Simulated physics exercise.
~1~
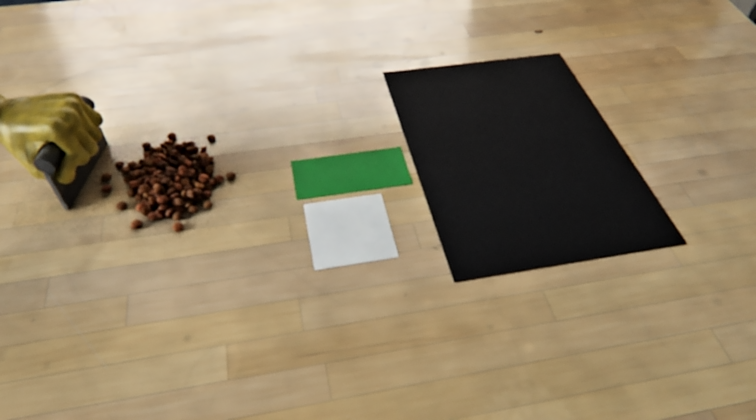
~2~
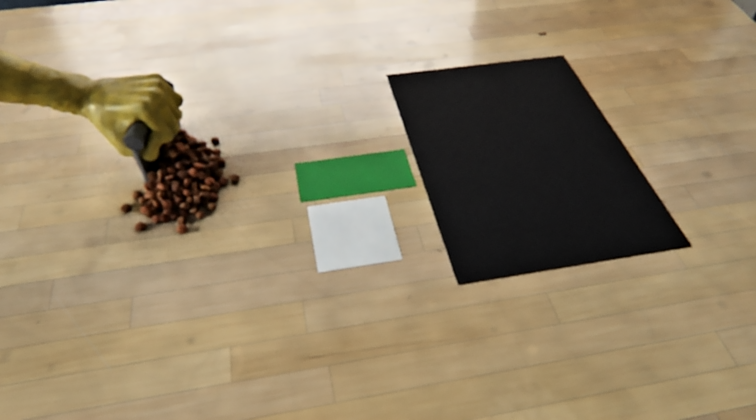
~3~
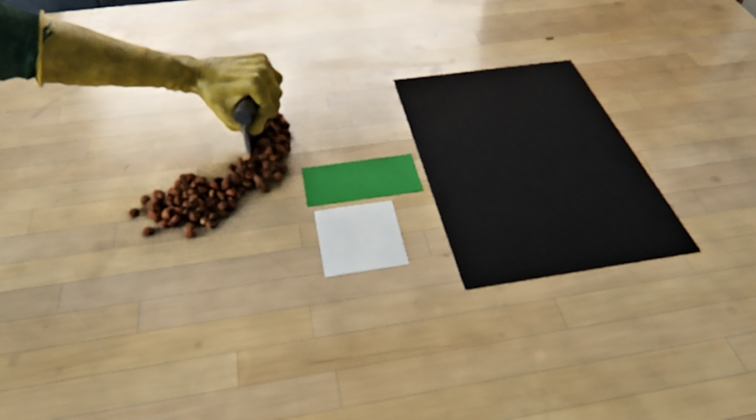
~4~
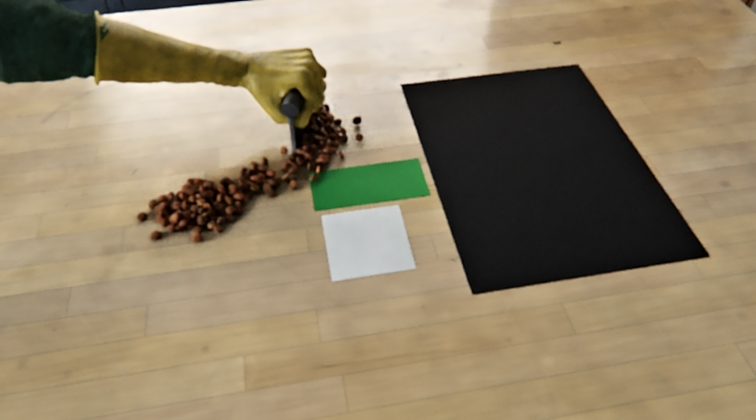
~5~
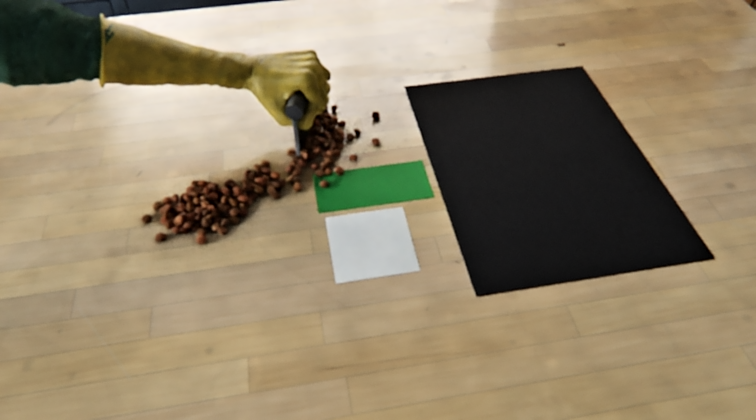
A yellow-gloved hand pushed a dark scraper rightwards through a pile of brown kibble on a wooden table, dragging part of it into a long trail, then stopped by the green mat, with a few pieces reaching its edge and the white and black mats clear.
